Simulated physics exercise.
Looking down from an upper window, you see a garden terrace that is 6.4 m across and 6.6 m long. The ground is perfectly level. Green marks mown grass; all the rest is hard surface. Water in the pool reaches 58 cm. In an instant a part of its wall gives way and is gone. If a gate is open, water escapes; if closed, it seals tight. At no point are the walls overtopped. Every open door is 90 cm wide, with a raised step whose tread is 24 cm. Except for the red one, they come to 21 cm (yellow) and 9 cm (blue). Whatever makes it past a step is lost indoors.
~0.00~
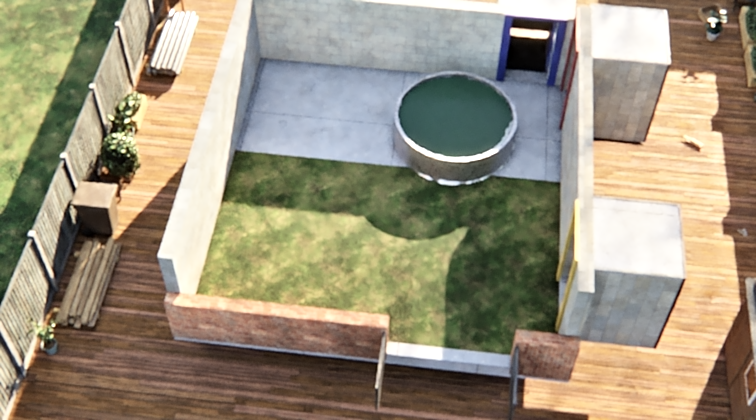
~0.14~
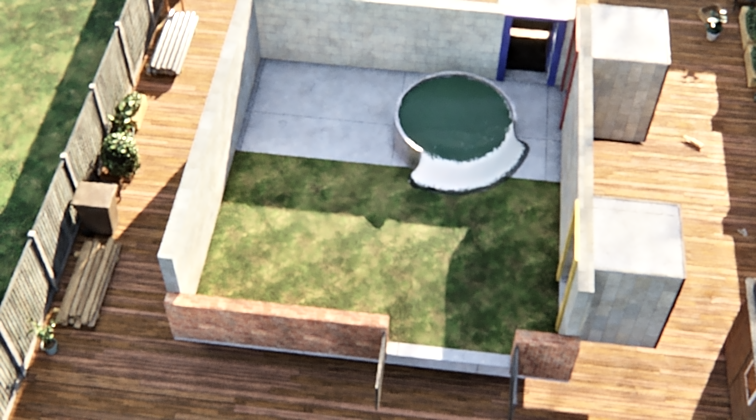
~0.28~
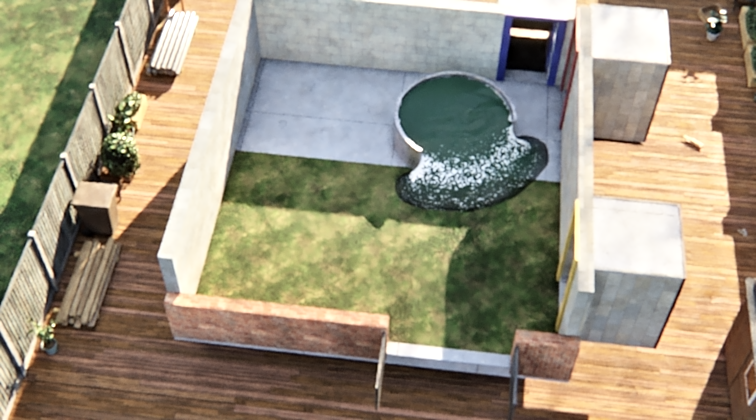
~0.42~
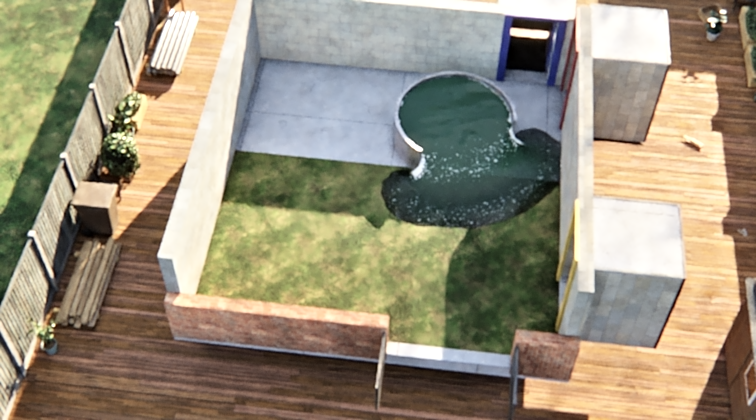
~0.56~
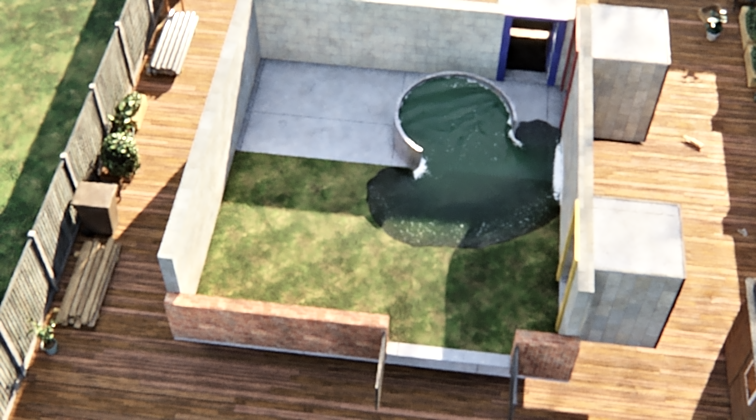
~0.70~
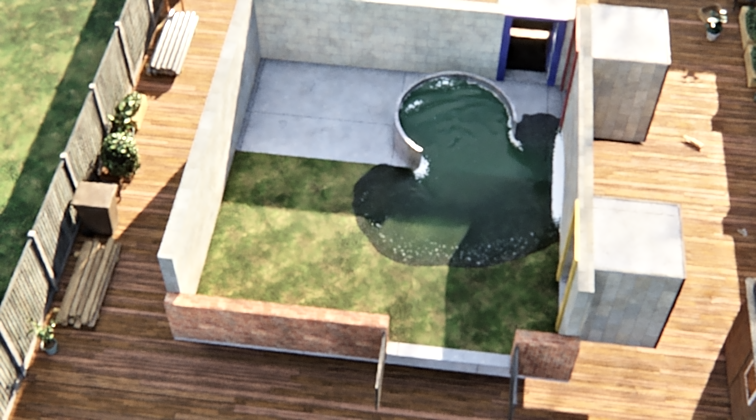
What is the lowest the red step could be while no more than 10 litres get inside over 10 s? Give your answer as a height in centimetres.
About 5 cm.
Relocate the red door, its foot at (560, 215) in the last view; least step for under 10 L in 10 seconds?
21 cm.
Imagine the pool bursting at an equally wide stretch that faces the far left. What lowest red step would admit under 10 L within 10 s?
At least roughly 12.0 centimetres tall.
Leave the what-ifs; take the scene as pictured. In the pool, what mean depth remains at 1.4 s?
Around 29 cm deep on average.
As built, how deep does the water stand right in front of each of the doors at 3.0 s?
Depths in cm: Red 4, yellow 14, blue 8.
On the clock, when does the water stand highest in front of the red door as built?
Peak time: Around 7.0 s.
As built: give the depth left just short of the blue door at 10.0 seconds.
Depth: Near 5.0 cm.
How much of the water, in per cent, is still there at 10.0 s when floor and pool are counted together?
Some 70 %.
After 1.4 s water covers 30 % of the floor, deepest (28 cm) near (547, 187); 4 cm at the red door, 0 litres in over its 9 cm step.
After 3.0 s water covers 55 % of the floor, deepest (32 cm) near (553, 350); 4 cm at the red door, 0 litres in over its 9 cm step.
After 10.0 s water covers 95 % of the floor, deepest (6 cm) near (199, 320); 5 cm at the red door, 0 litres in over its 9 cm step.
At the red door as built, the water arrived by 1.0 s and peaked near 7 cm at 7.2 s.
With a step of 4.5 cm, 12 litres would have come in within the 10 s; with 5.5 cm, 6 litres. So under 10 litres takes about 5 cm.
